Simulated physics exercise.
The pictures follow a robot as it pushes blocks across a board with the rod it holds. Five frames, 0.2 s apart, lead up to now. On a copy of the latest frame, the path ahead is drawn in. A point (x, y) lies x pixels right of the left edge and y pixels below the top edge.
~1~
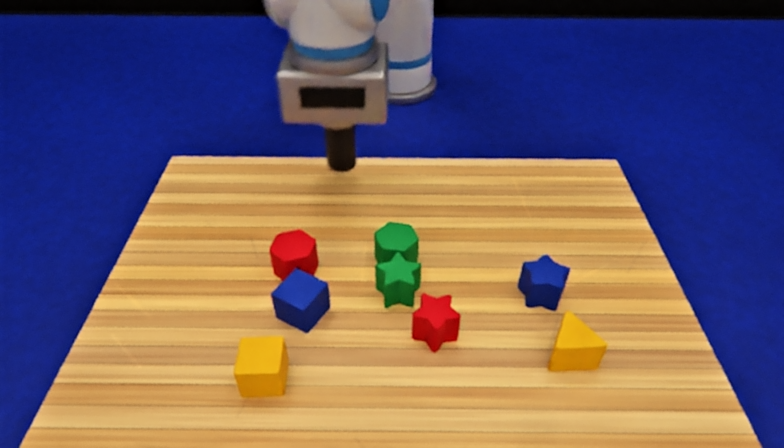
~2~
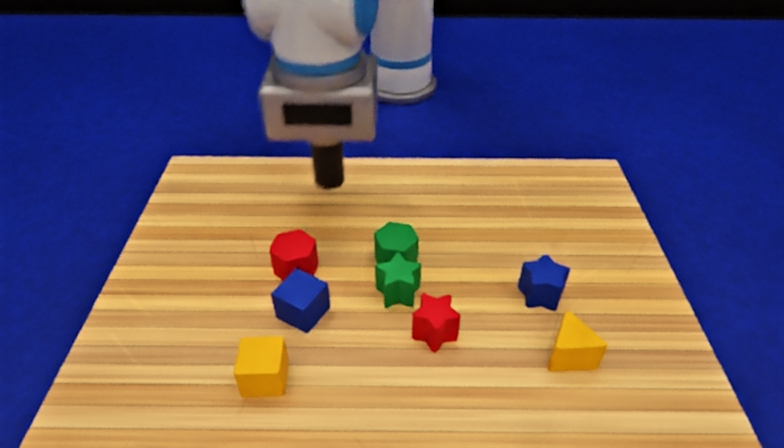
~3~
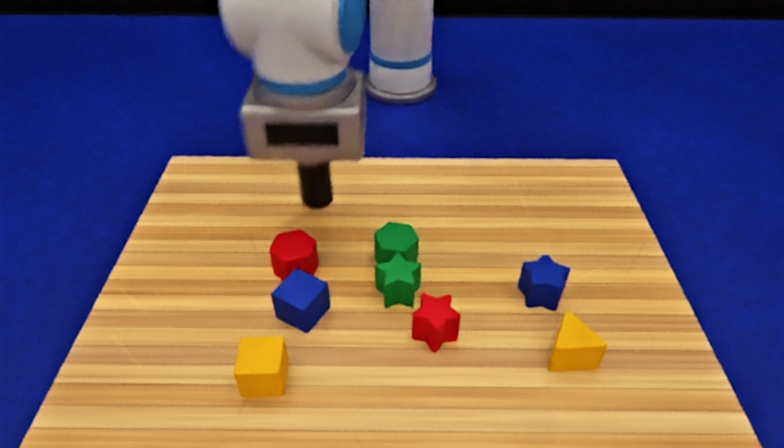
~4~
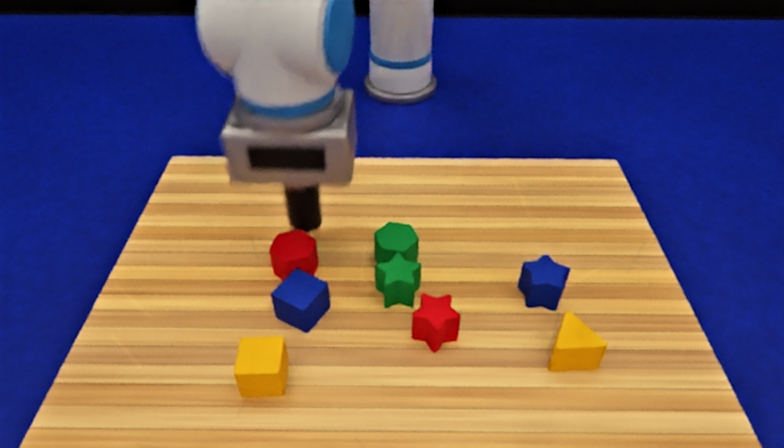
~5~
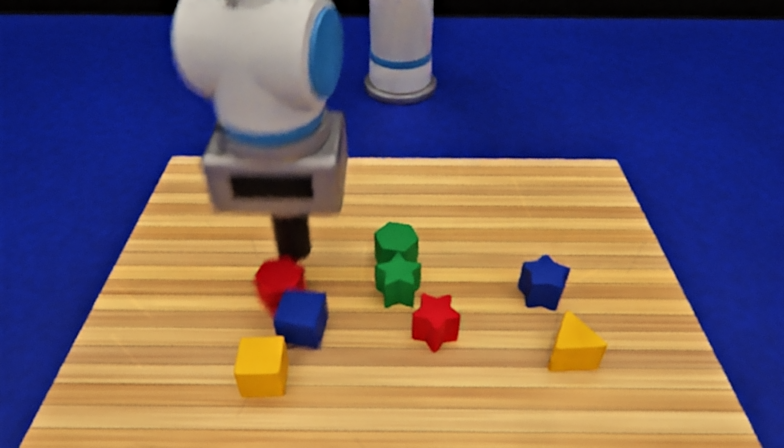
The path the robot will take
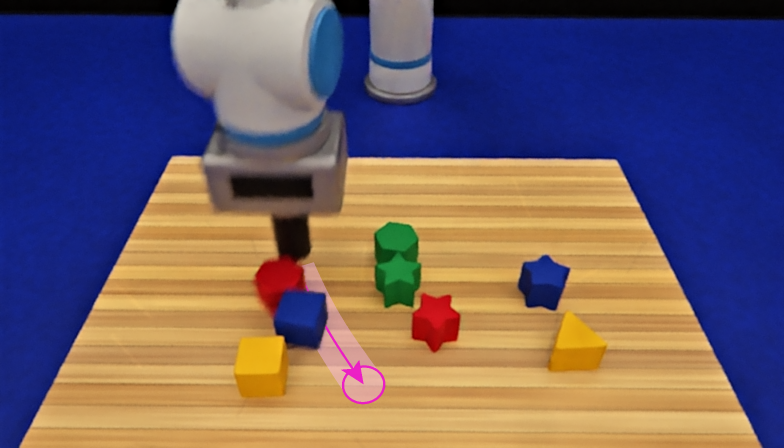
A white robot arm with blue bands and a dark rod stands behind a striped wooden board on a blue surface, seen from the front and slightly above by a still camera. A red six-sided block, blue and yellow cubes sit left, two green blocks and a red star near the middle, a blue star and yellow triangle right. The rod moves forward and left, pushing the red block and blue cube nearer.
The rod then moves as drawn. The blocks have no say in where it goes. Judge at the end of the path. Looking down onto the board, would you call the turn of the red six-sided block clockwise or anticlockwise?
The twist is clockwise.
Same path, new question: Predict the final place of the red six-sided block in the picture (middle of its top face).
At the end it should sit near (270, 298).
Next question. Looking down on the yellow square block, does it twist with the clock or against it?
Turns clockwise.
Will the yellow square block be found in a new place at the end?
Final answer: Yes.
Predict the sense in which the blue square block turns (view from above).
It turns round anticlockwise.
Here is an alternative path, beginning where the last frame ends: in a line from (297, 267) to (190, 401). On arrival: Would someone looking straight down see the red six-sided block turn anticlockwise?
That would be a yes.
Path on the board, from (297, 267) through (323, 322) to (364, 384).
What follows on the original path. One third of the way, rod (311, 286); yellow square block (260, 362), turned 30° clockwise; red six-sided block (271, 296), turned 65° clockwise; blue square block (294, 328), turned 55° anticlockwise.
Two thirds of the way, rod (333, 325); yellow square block (256, 366), turned 50° clockwise; red six-sided block (270, 298), turned 70° clockwise; blue square block (296, 340), turned 50° anticlockwise.
At the end, rod (363, 367); yellow square block (254, 367), turned 55° clockwise; red six-sided block (270, 298), turned 70° clockwise; blue square block (296, 343), turned 40° anticlockwise; green star in place.
